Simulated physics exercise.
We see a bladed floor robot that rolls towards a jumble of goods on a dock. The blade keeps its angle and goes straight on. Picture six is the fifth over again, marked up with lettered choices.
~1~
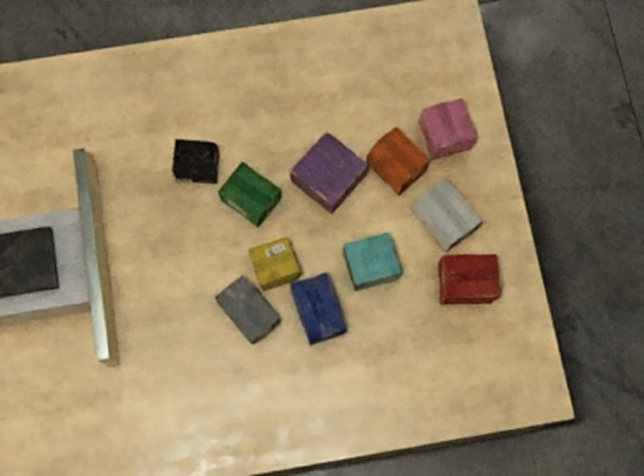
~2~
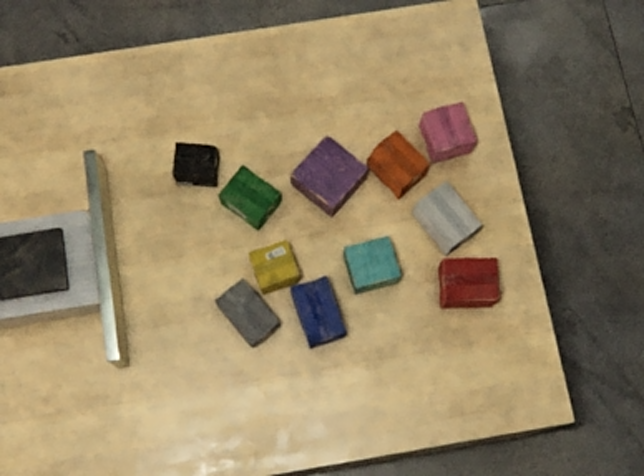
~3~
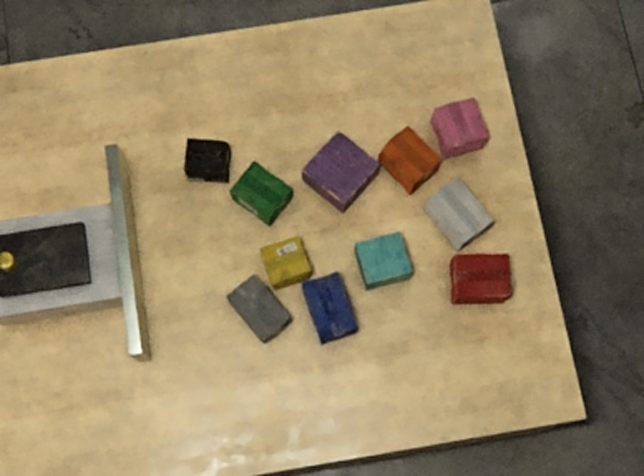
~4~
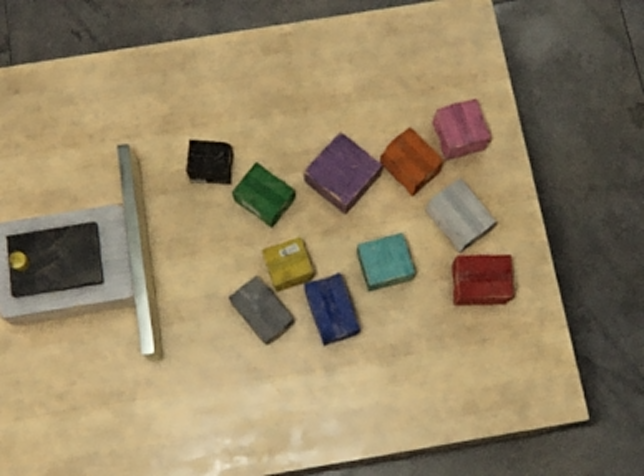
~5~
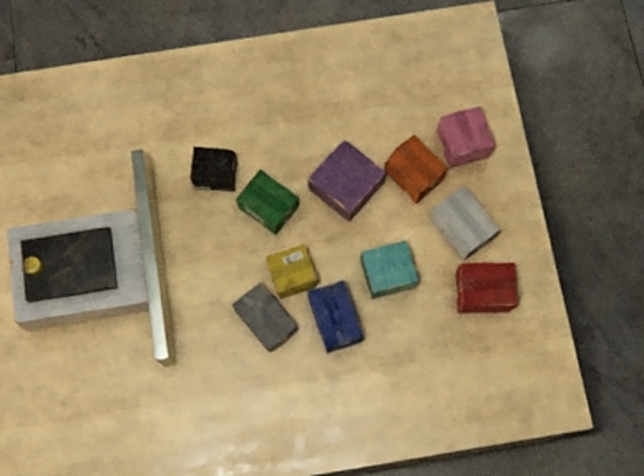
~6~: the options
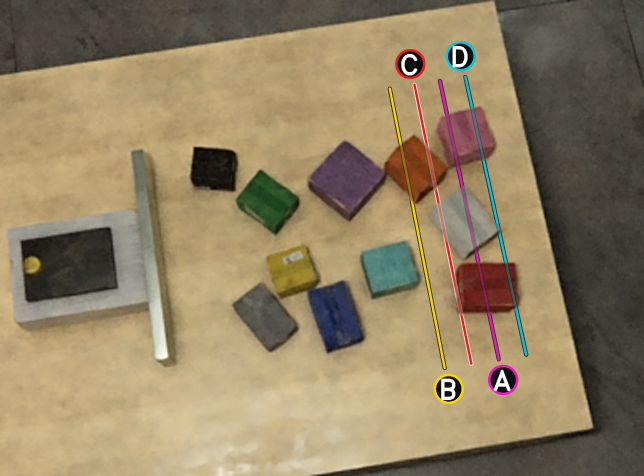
A bladed floor robot rolls slowly right toward a jumble of colourful boxes that stay still.
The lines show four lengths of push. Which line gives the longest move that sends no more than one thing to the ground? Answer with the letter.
As far as mark B.
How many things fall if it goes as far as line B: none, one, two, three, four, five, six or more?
In all, one.
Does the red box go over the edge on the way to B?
No.
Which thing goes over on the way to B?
The pink box goes over.
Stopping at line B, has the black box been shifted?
Yes.
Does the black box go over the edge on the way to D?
No.
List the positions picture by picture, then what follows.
The first picture shows blue box (318, 309); pink box (447, 130); green parcel (250, 194).
The second picture shows robot (26, 264); turquoise crate (372, 265).
The third picture shows robot (49, 258); white parcel (458, 215).
The fourth picture shows robot (62, 258); yellow parcel (288, 265).
The fifth picture shows robot (76, 263); black box (214, 170); grey box (265, 318); blue box (336, 317).
On the marked copy, A at (468, 215); B at (416, 223); C at (442, 219); D at (495, 210).
Following B. Soon after the start, robot (173, 248); black box (263, 161); grey box (284, 320).
Later, robot (271, 232); pink box (486, 133); white parcel (472, 221).
In the end, robot (343, 220); pink box over the edge; orange box (524, 153); one fallen.
As for the rest, A drops four; C drops three; D drops seven.
